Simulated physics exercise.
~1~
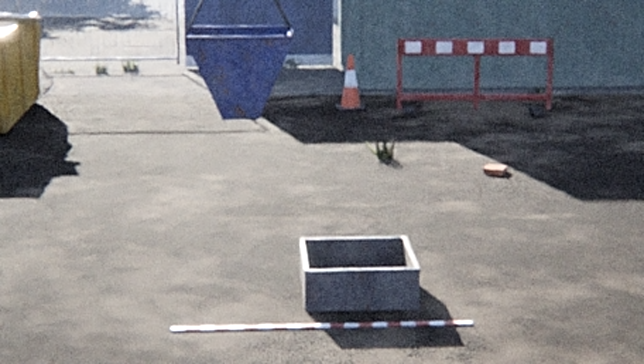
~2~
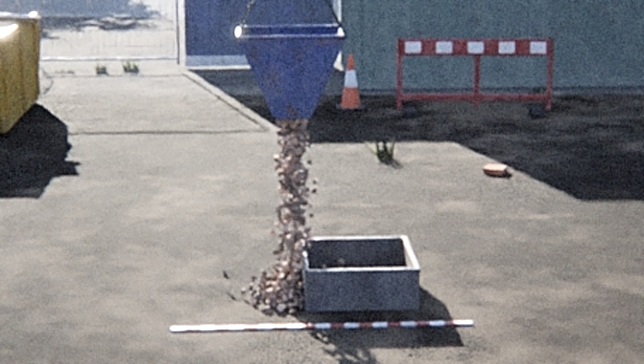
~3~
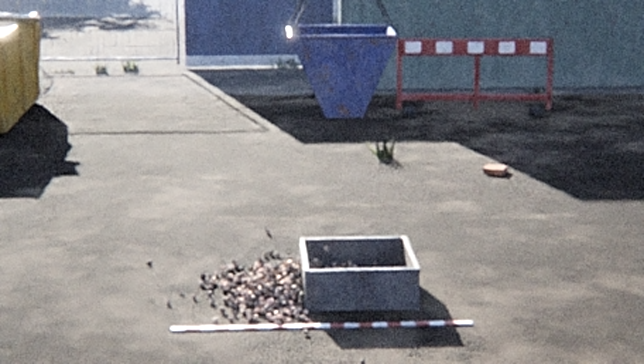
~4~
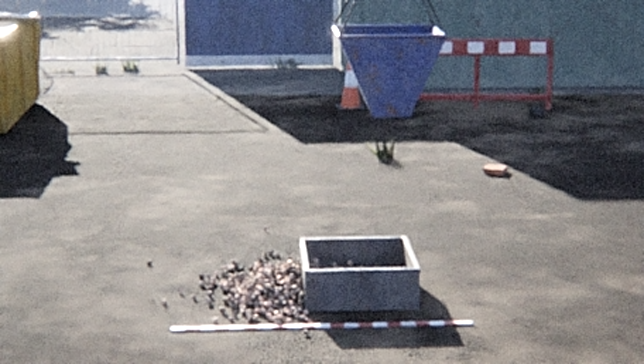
A blue crane skip moving right and dropping stones, most piling left of a grey open bin and the rest landing inside.
